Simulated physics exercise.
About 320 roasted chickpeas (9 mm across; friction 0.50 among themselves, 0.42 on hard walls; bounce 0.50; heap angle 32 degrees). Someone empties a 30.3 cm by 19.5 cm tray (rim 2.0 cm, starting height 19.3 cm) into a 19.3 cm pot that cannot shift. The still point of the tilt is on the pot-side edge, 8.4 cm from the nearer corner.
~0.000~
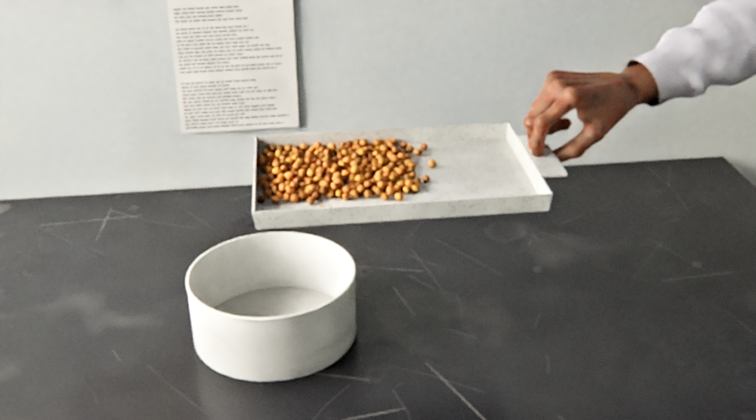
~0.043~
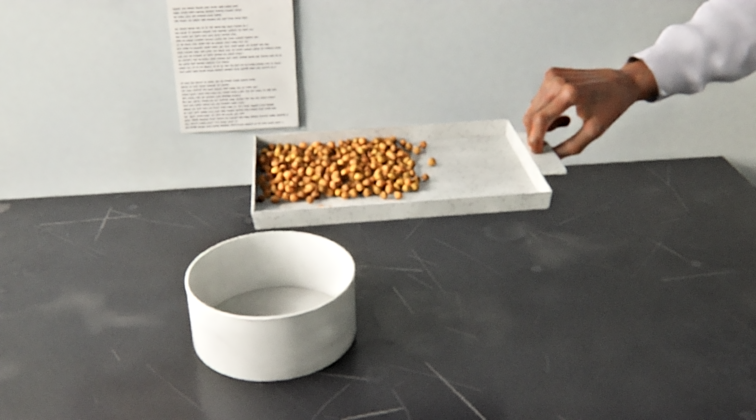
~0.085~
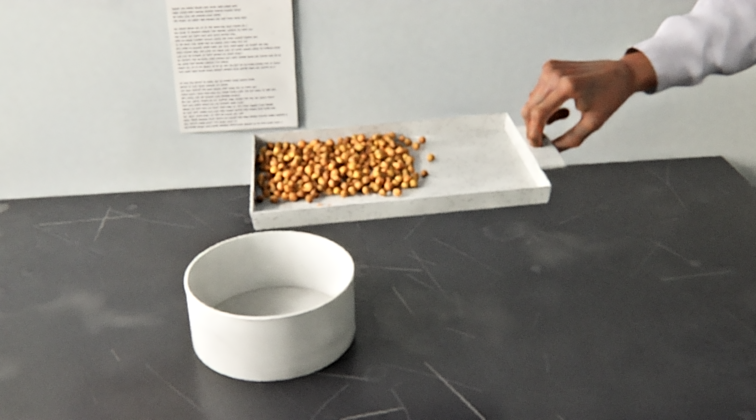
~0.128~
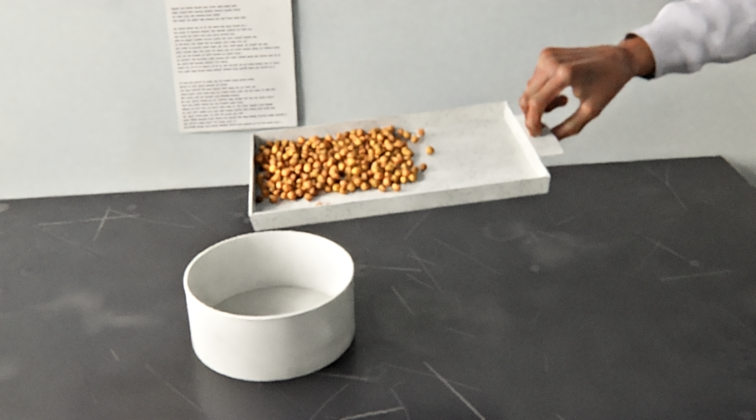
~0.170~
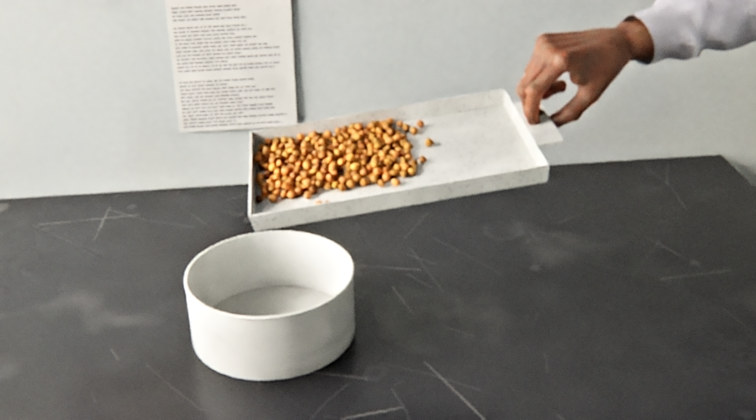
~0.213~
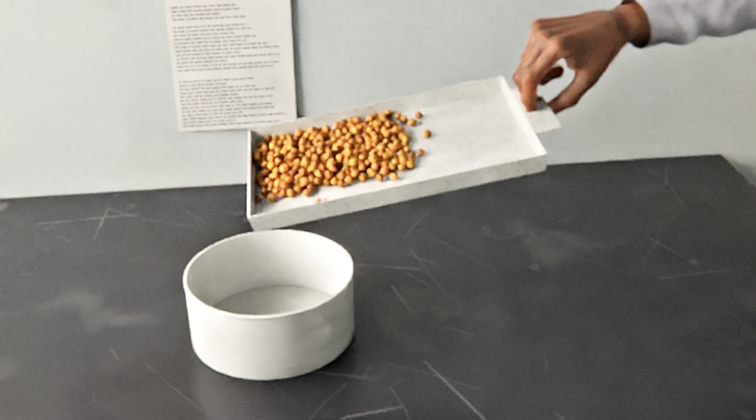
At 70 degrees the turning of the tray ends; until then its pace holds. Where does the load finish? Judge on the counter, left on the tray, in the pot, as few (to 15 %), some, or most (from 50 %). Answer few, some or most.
Counter: Few, tray: Most, pot: Few.
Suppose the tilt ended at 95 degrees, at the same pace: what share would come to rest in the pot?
It would be near 65 per cent.
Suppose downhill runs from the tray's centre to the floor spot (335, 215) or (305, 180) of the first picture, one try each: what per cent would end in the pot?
About 5 and 5 per cent.
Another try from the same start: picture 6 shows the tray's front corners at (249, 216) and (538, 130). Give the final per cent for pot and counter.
Pot 5, counter 5.
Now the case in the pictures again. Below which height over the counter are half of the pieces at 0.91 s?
About 24 cm.
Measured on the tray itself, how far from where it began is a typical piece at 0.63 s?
Roughly 3 cm.
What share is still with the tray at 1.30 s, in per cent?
Some 90 per cent of the load.
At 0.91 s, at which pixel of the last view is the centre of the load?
Around (272, 153).
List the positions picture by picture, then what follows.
The first picture shows tray tilt 0 degrees, front corners at (255, 211) and (549, 193); middle of the pieces at (339, 168); pot at (271, 272).
The second picture shows tray tilt 1 degrees, front corners at (255, 211) and (549, 190); middle of the pieces at (338, 167).
The third picture shows tray tilt 2 degrees, front corners at (254, 212) and (548, 185); middle of the pieces at (337, 165).
The fourth picture shows tray tilt 5 degrees, front corners at (252, 213) and (547, 175), lowest corner left front; middle of the pieces at (336, 161).
The fifth picture shows tray tilt 8 degrees, front corners at (252, 214) and (546, 164), lowest corner left front; middle of the pieces at (335, 157).
The sixth picture shows tray tilt 10 degrees, front corners at (251, 216) and (544, 153), lowest corner left front; middle of the pieces at (334, 152); pot at (269, 270). Its pace works out near 70 degrees a second.
Then, at 0.63 s, tilt 39 degrees; the tray holds 100 %, the pot 0 %.
Then, at 0.91 s, tilt 58 degrees; the tray holds 100 %, the pot 0 %.
After 1.30 s, tilt 70 degrees; the tray holds 90 %, the pot 5 %.
In the end, at 1.8 s, counter 0 %, tray 95 %, pot 5 %.
